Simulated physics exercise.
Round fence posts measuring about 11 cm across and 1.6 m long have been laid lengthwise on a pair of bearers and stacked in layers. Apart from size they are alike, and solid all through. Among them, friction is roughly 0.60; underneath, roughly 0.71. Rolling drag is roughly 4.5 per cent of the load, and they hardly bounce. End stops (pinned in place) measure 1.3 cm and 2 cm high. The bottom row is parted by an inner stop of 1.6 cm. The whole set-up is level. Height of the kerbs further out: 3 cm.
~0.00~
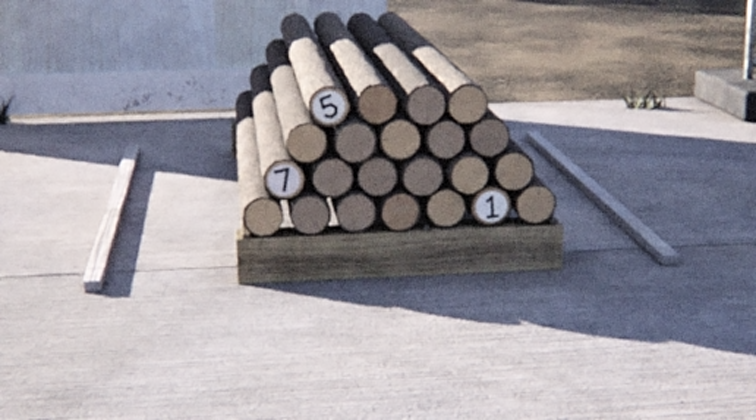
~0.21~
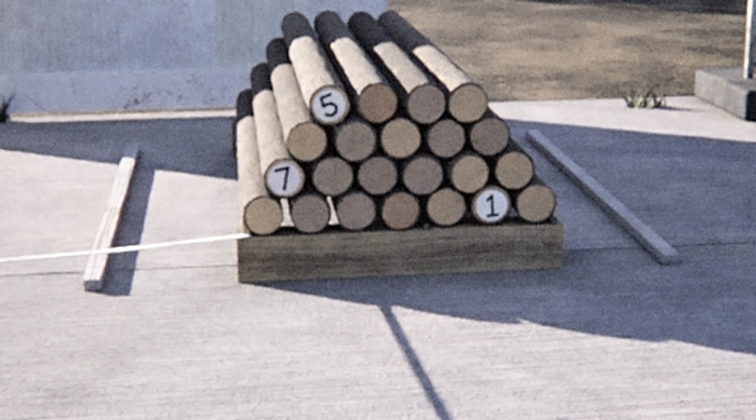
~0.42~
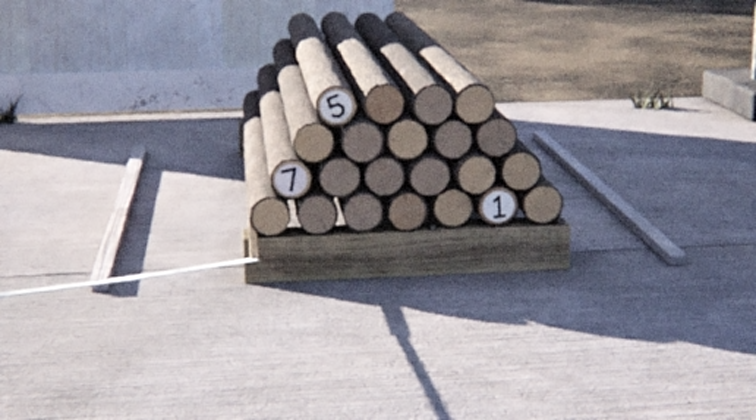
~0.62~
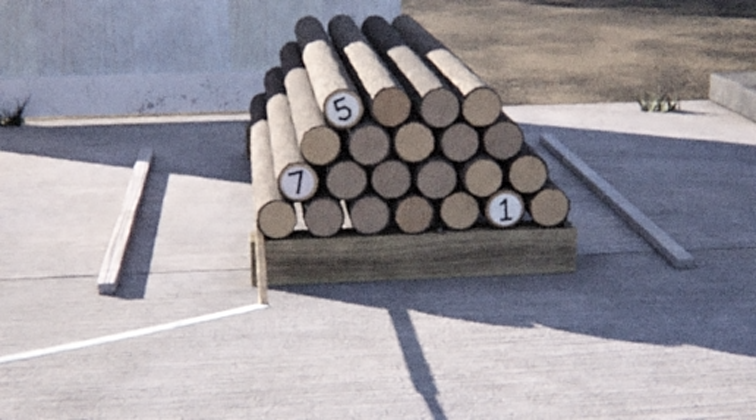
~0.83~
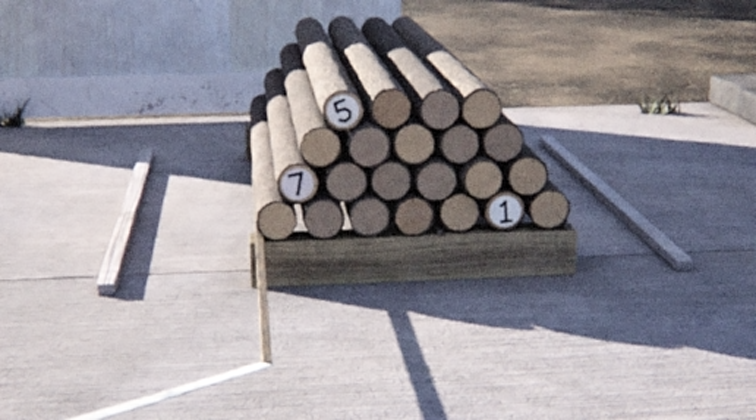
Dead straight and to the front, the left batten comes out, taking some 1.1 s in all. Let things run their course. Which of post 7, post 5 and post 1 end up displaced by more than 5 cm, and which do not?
Post 7 - displaced; post 5 - displaced; post 1 - not displaced.
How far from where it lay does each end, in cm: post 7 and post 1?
Post 7 ends 50 cm away, and post 1 ends 0 cm away.
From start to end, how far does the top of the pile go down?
About 0 cm.
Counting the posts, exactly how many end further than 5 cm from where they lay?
Count: 12.
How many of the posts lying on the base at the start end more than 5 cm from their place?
That number comes to 3.
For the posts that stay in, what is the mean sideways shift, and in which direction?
They end up about 10 cm further left on average.
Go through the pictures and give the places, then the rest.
In the first picture, 22 posts, 7 on the base, highest (377, 104); no. 7 (284, 180), no. 5 (329, 107), no. 1 (491, 207); left batten (1.3 cm) (246, 234); right round bar (2 cm) (554, 218); inner round bar (1.6 cm) (427, 225); kerbs (92, 280) and (670, 253).
In the second picture, the left batten has not moved yet, at (246, 233); the rest still; bottom ones (263, 216) (311, 214) (356, 212) (401, 211) (446, 208) (491, 205) (537, 204).
In the third picture, the left batten is 20 cm out, at (254, 257); the rest still.
In the fourth picture, the left batten is 52 cm out, at (264, 303); the rest still.
In the fifth picture, the left batten is 86 cm out, at (267, 361); the rest still; no. 7 (298, 184), no. 5 (343, 111), no. 1 (505, 211).
After 1.71 s, 2 now displaced over 5 cm; no. 7 5 cm left and 0.7 cm down; no. 5 2.8 cm left and 3 cm down; no. 1 in place.
After 2.30 s, 4 now displaced over 5 cm; no. 7 24 cm left and 21 cm down; no. 5 14 cm left and 18 cm down; no. 1 in place.
After 3.78 s, 8 now displaced over 5 cm; no. 7 32 cm left and 21 cm down; no. 5 50 cm left and 30 cm down; no. 1 in place.
In the end, by 5.2 s, 12 moved over 5 cm; not one over the kerbs; no. 7 32 cm left and 21 cm down; no. 5 49 cm left and 30 cm down; no. 1 in place; top of the pile 51 cm high, from 51 cm.
